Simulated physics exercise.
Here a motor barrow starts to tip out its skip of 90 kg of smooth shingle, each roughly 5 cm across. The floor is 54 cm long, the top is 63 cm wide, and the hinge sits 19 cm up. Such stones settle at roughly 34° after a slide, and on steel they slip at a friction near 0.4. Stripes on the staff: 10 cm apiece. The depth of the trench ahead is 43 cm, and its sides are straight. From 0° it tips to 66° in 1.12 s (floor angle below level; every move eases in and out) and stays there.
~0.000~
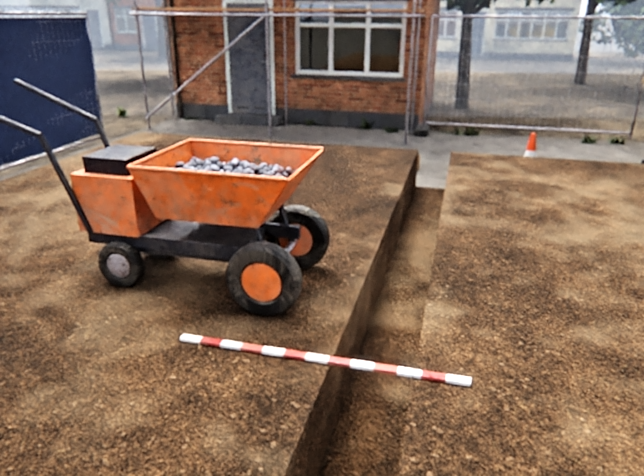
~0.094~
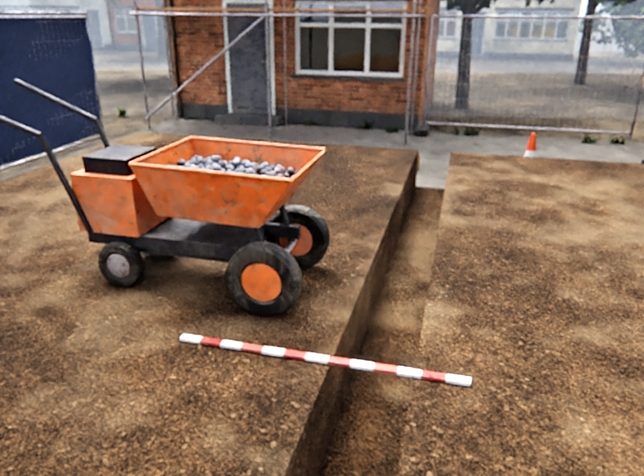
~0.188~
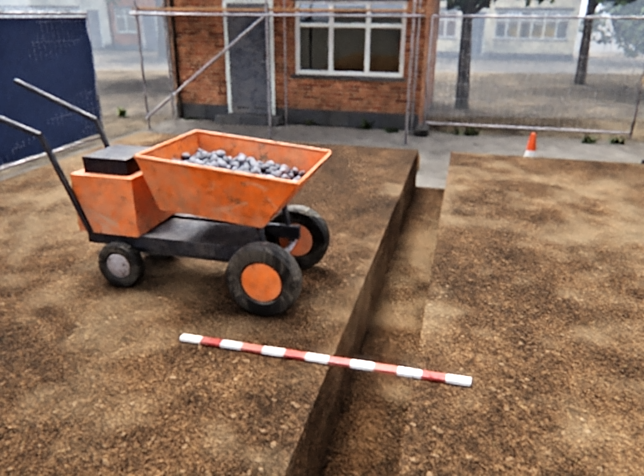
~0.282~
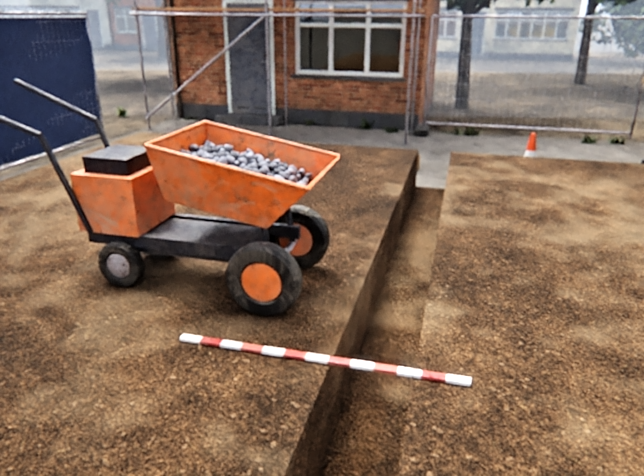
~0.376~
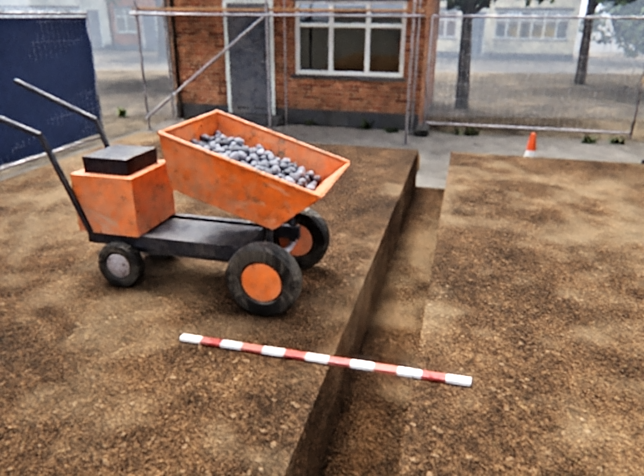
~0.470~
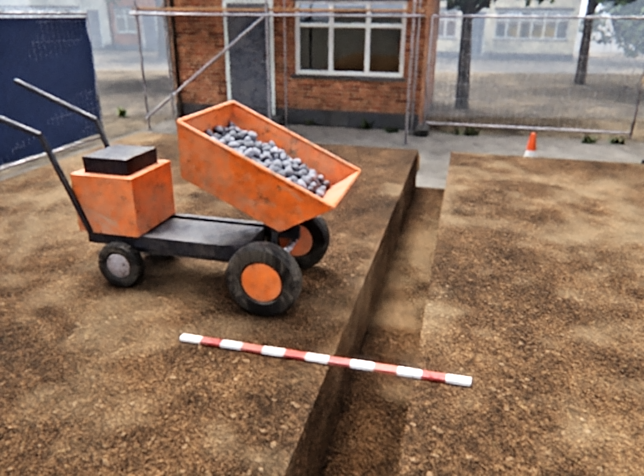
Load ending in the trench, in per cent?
65 per cent.
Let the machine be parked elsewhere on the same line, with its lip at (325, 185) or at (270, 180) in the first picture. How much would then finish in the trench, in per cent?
Roughly 35 in a hundred from the first, 85 in a hundred from the second.
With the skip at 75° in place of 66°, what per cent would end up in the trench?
Then about 60 per cent.
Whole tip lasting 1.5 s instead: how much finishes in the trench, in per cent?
Something close to 75 per cent.
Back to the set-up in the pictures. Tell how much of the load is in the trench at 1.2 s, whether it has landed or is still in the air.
I'd put it near 25 per cent.
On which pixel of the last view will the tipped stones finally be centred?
Somewhere around (408, 361) in the last picture.
After 0.8 s the floor is at 56°; 100 % in the skip; the foremost stones are at (363, 229).
After 1.2 s the floor is at 66°; 66 % in the skip, 23 % in the trench, 11 % past the trench; the foremost stones are at (461, 309).
After 1.6 s the floor is at 66°; 31 % in the skip, 35 % in the trench, 34 % past the trench; the foremost stones are at (557, 338).
After 3.5 s the floor is at 66°; 0 % in the skip, 65 % in the trench, 35 % past the trench; the foremost stones are at (630, 351).
